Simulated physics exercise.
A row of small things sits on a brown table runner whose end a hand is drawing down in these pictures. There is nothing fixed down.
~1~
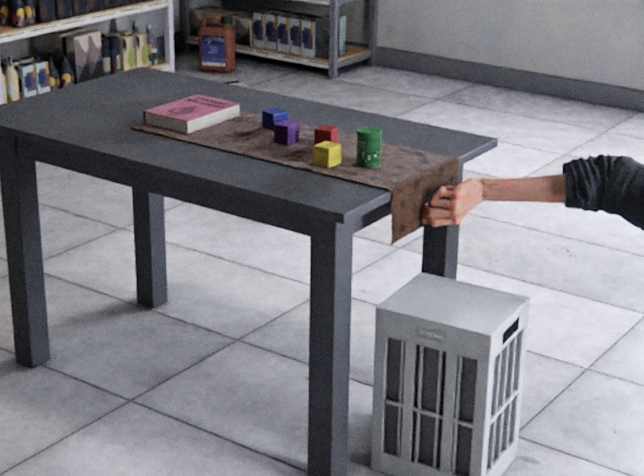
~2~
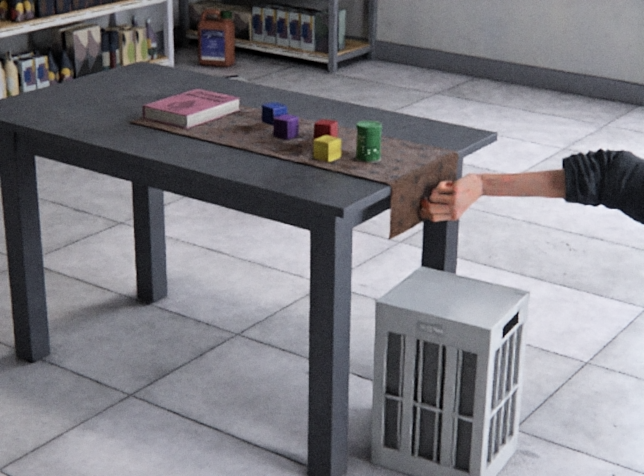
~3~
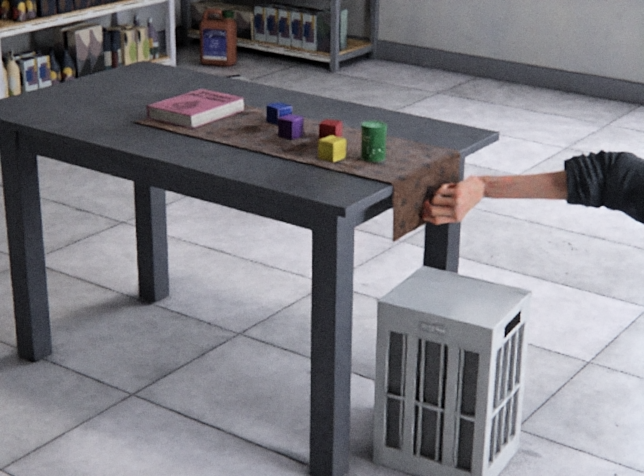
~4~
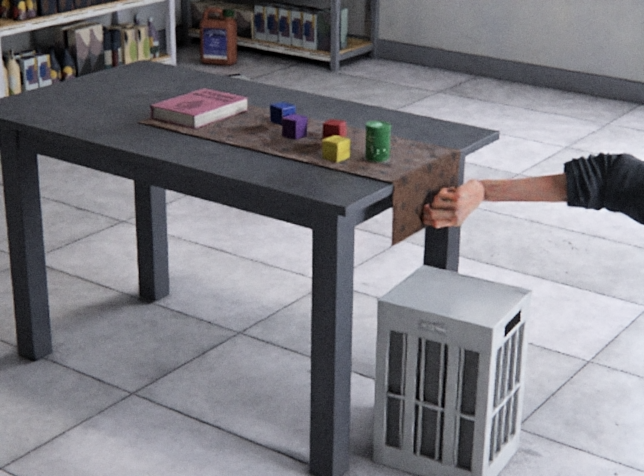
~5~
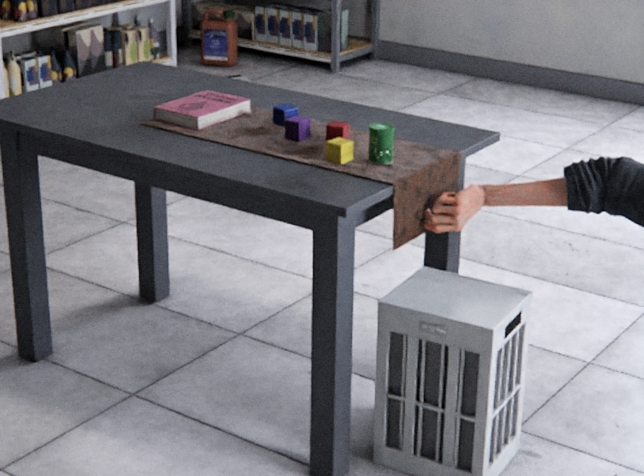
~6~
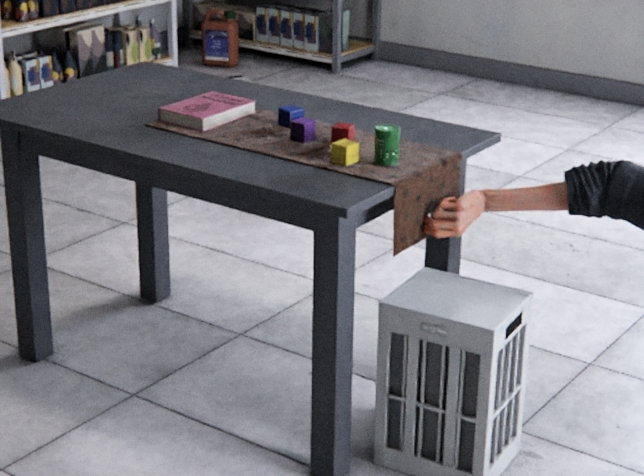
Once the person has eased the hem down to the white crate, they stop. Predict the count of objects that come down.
Lost: One.
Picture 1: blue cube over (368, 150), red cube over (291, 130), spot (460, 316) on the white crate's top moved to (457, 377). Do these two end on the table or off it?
Blue cube: Off. Red cube: Still up.
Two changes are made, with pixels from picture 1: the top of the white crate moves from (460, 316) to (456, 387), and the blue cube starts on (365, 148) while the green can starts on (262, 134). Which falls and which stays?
The blue cube is lost; the green can stays put.
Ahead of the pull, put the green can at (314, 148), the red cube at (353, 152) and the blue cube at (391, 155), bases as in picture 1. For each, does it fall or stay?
I reckon the green can hangs on, the red cube hangs on and the blue cube takes a fall.
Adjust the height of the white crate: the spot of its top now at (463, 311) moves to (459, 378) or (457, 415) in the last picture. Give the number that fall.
First case 3, second 4.
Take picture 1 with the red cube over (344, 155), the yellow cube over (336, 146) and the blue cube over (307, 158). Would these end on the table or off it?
Short version: Red cube stays, yellow cube stays, blue cube stays.
Soon after, hem near (426, 270); all still up.
Then, hem on the crate; green can gone.
At rest, hem on the crate; green can gone. The count of fallen things is one.
